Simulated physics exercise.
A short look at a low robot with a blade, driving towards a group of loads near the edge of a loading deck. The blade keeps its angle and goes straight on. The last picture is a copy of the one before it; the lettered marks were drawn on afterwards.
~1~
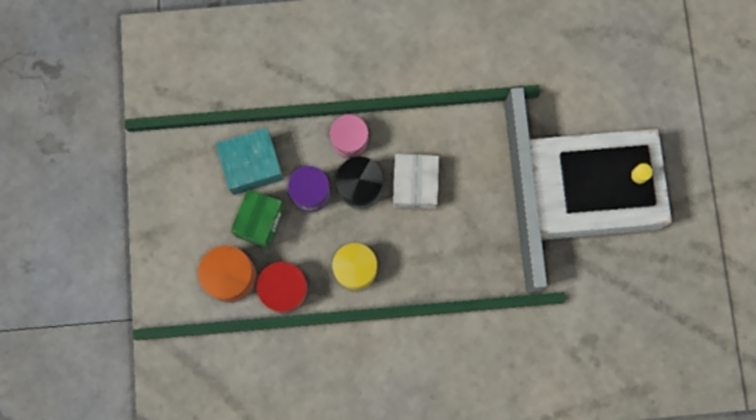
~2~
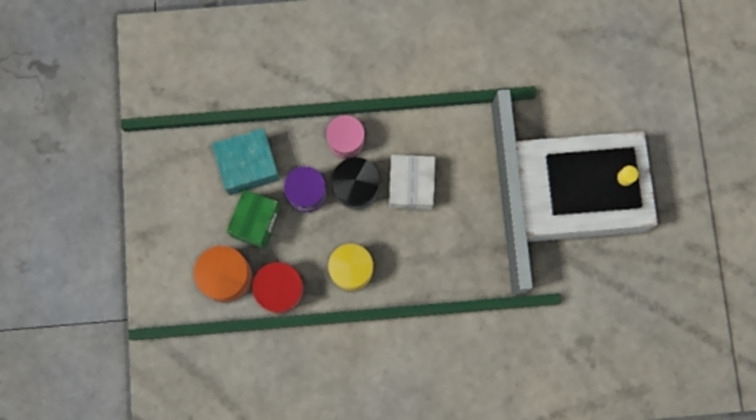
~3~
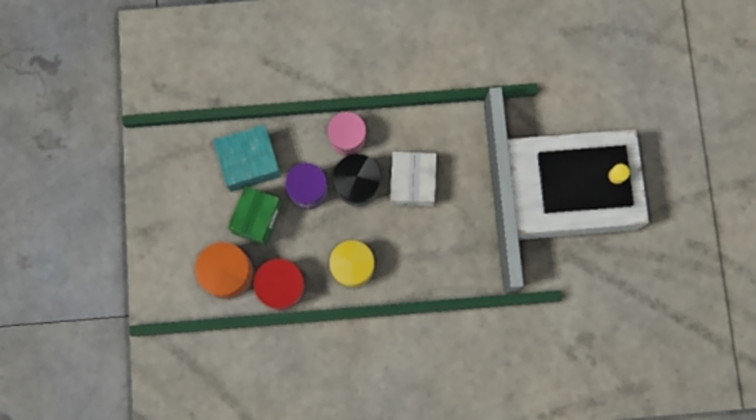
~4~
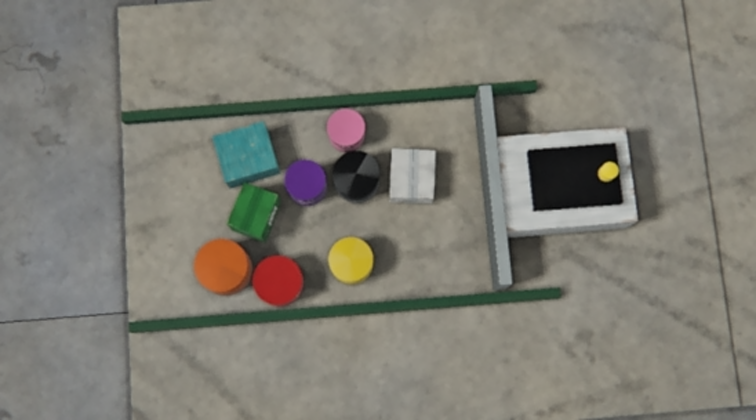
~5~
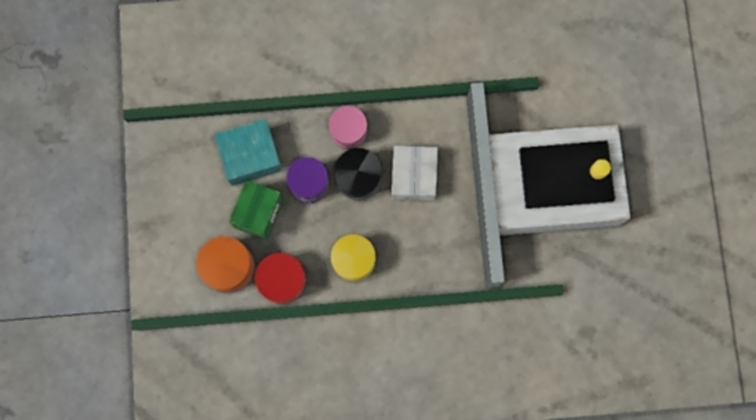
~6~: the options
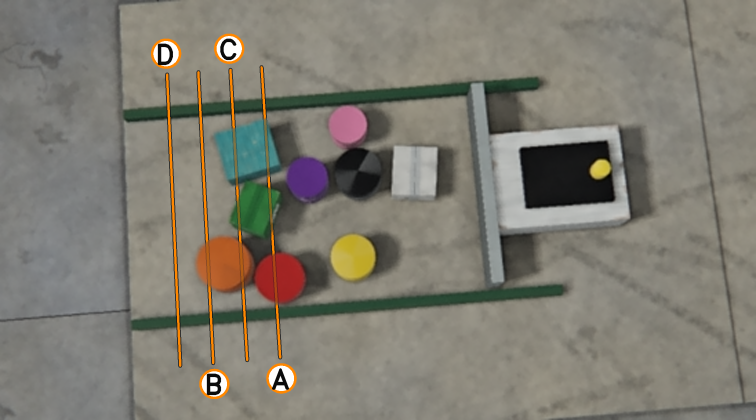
We see a white robot with a wide grey blade move slowly left between two green rails, narrowing the gap to a cluster of colourful round and boxy loads, which stay in place on the deck, untouched.
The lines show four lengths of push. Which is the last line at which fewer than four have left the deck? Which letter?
Line B.
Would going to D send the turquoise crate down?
Yes.
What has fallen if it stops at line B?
The purple pail.
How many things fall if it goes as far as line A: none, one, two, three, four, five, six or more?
By then, none.
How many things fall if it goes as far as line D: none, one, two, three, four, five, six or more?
Five.
On the marked copy, A at (271, 208); B at (206, 214); C at (239, 211); D at (173, 216).
Following B. Soon after the start, robot (457, 183); green parcel (243, 222); turquoise crate (246, 148).
Later, robot (355, 191); purple pail (169, 194); orange canister (185, 279).
In the end, robot (275, 198); purple pail over the edge; orange canister (131, 291); one fallen.
As for the rest, A is within the limit but short; C is within the limit but short; D drops five.
